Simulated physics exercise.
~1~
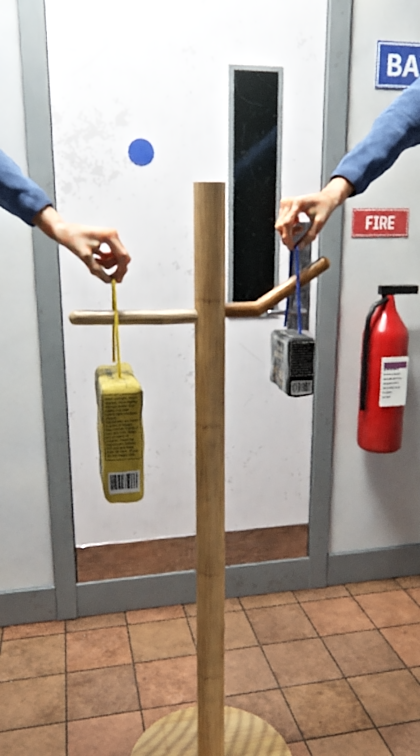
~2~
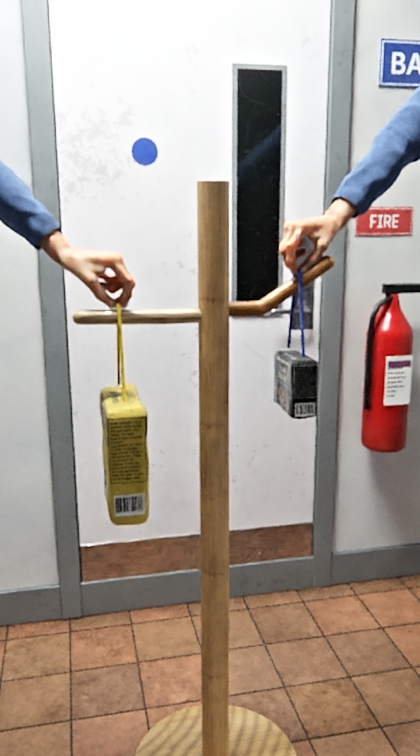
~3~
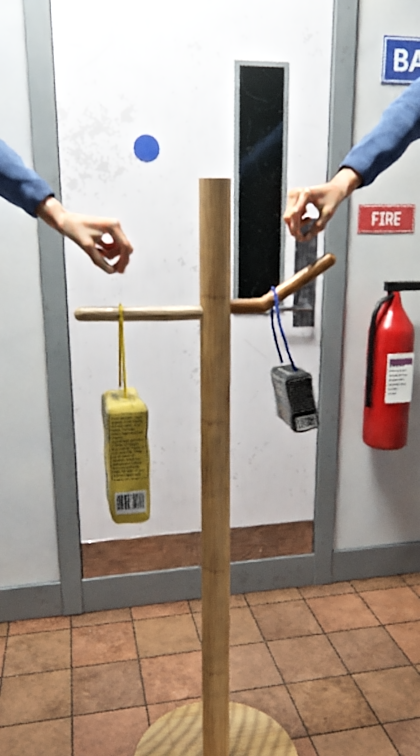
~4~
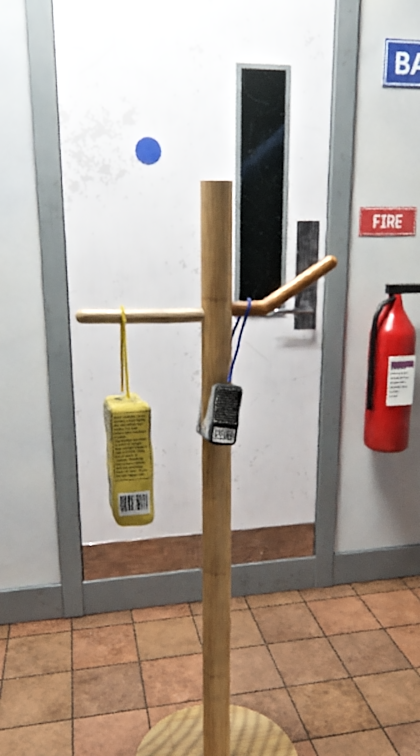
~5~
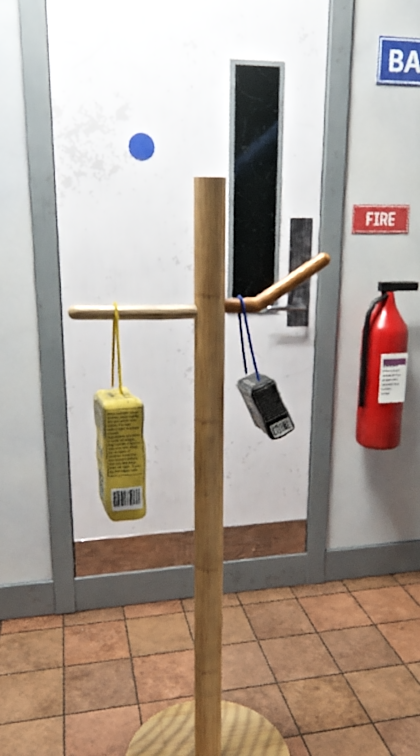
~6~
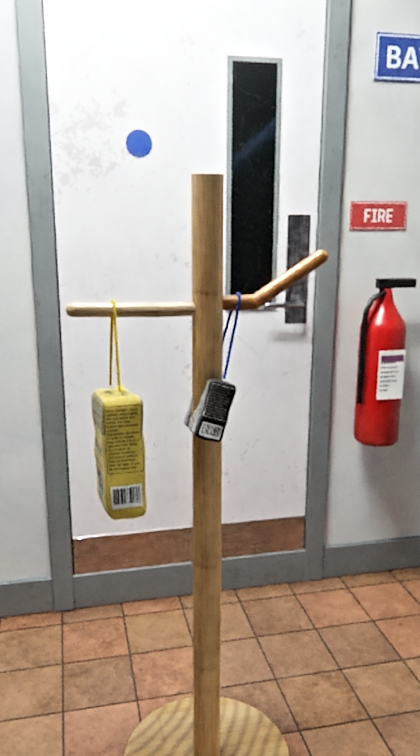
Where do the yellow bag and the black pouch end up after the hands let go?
Both stay up, with the yellow bag hanging from the left peg and the black pouch hanging from the bent right peg, close to the post.
